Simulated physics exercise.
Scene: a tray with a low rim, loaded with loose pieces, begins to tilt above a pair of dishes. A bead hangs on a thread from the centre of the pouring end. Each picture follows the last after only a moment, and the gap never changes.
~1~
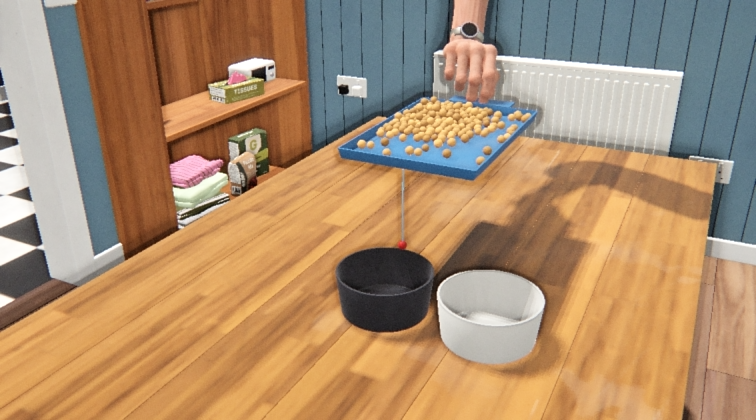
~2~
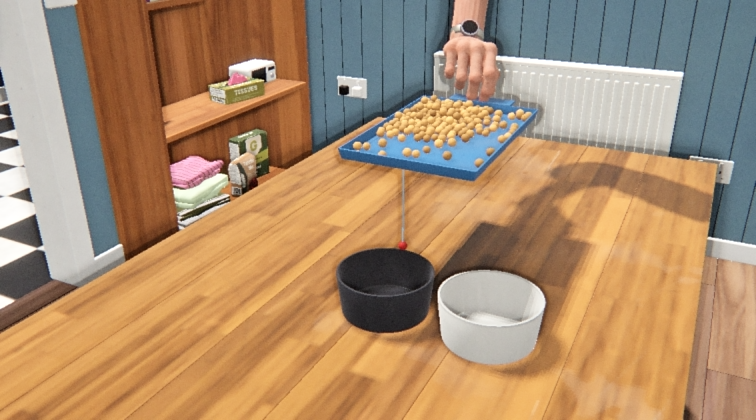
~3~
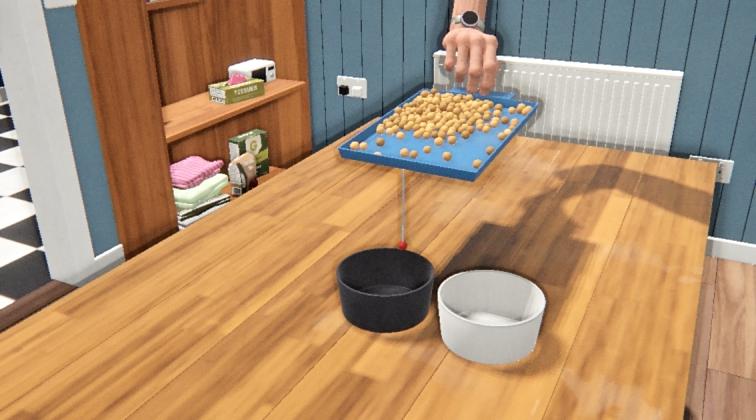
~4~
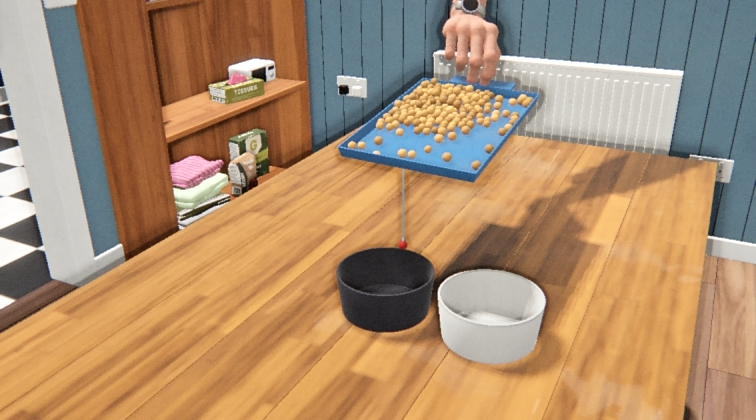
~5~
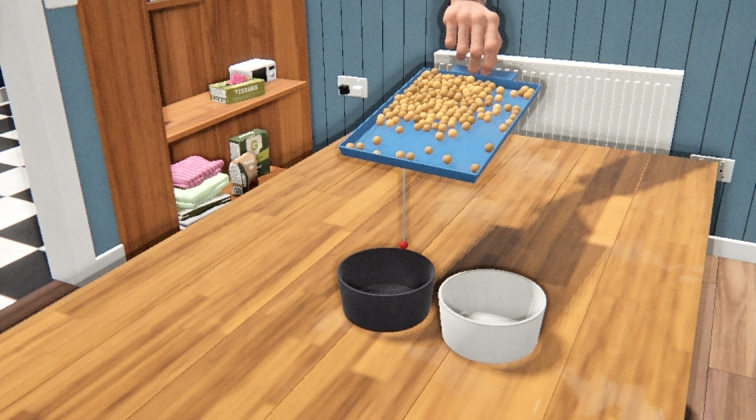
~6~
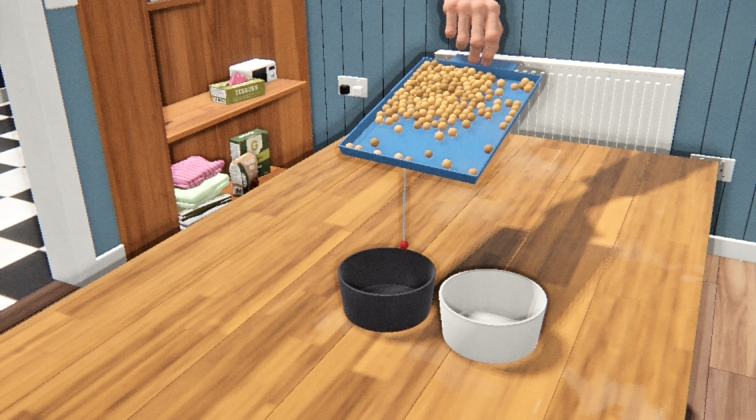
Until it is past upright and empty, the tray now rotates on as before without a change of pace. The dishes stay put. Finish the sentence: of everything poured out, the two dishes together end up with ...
They end up with the majority of it.
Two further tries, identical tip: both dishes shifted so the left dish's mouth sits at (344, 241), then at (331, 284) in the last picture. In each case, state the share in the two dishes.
50% for the first placement, 30% for the second.
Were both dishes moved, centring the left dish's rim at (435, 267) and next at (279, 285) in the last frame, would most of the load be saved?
In order, they'd catch a major share, and next a minor share.
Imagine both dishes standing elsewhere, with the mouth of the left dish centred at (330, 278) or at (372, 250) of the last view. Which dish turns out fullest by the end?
First the right dish, then the right-hand dish.
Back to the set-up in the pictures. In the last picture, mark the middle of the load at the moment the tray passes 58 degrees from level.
About (427, 162).
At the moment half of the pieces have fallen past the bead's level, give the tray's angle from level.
Somewhere around 75 degrees.
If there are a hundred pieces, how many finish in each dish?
The left dish ends up with around 50 percent of the load, the right dish with around 40 percent.
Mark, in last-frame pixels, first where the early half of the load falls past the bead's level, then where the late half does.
(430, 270), then (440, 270).
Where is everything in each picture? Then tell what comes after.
Corners of the pouring end at (341, 147) and (474, 169), level; middle of the load at (445, 121), round wooden beads; left dish at (362, 310); right dish at (472, 340); bead on its thread at (402, 245), in the first picture.
Corners of the pouring end at (342, 148) and (474, 170), level; middle of the load at (445, 120), a small part on the move, in the second picture.
Corners of the pouring end at (341, 147) and (474, 171), tipped barely, lowest at the right corner; middle of the load at (445, 115), a small part on the move, in the third picture.
Corners of the pouring end at (341, 146) and (474, 172), tipped a little, lowest at the right corner; middle of the load at (445, 108), a small part on the move, in the fourth picture.
Corners of the pouring end at (342, 145) and (475, 173), tipped a little, lowest at the right corner; middle of the load at (446, 101), a small part on the move, in the fifth picture.
Corners of the pouring end at (342, 145) and (475, 174), tipped a little, lowest at the right corner; middle of the load at (446, 96), about two thirds on the move; left dish at (364, 310); right dish at (474, 339), in the sixth picture.
Soon, tray tipped steeply; about two thirds on the tray; a small part in the right dish; a small part in the left dish; a small part outside both; a small part in the air.
A while on, tray tipped right over; a small part on the tray; about a third in the right dish; about half in the left dish; a small part outside both; a small part in the air.
Towards the end, tray tipped past a quarter turn; about a third in the right dish; about half in the left dish; about a quarter outside both.
Finally, tray tipped past a quarter turn; about a third in the right dish; about half in the left dish; about a quarter outside both.
